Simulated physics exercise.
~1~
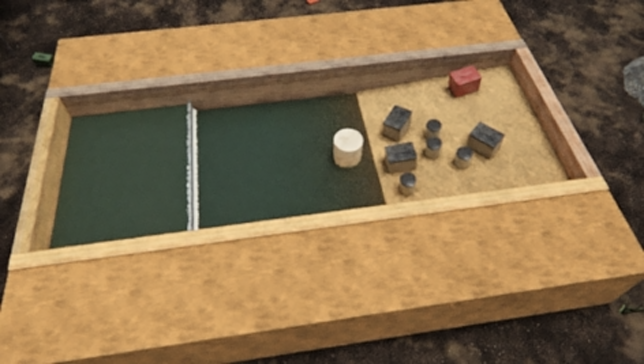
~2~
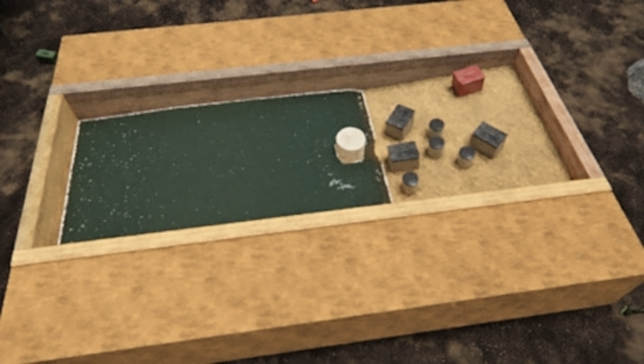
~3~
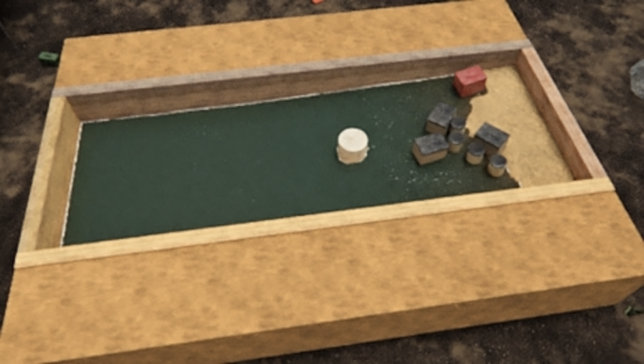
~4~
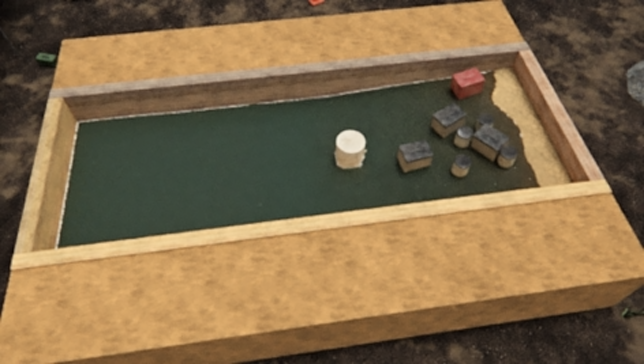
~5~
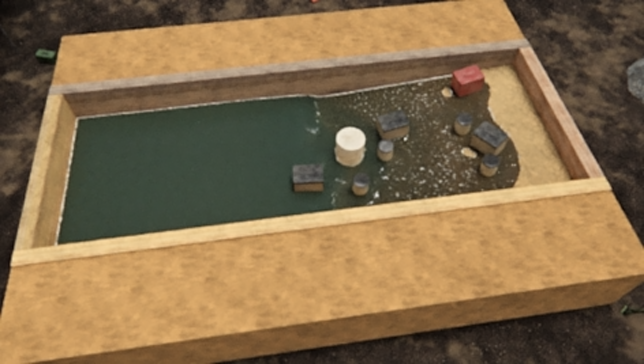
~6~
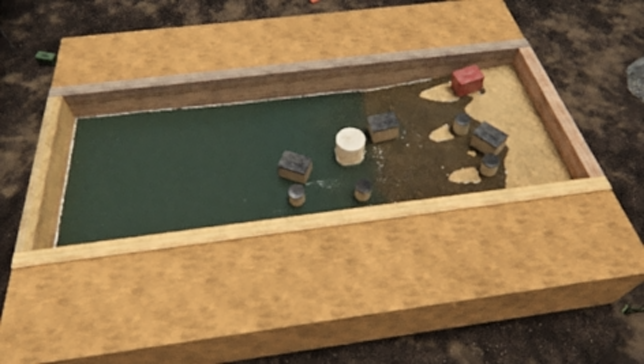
In a wooden-sided tray of dark water and sand, a wave surged right past a white cylinder and shoved small grey boxes and tubs up the slope, then drained back, carrying several left into the water while the red chest barely shifted.
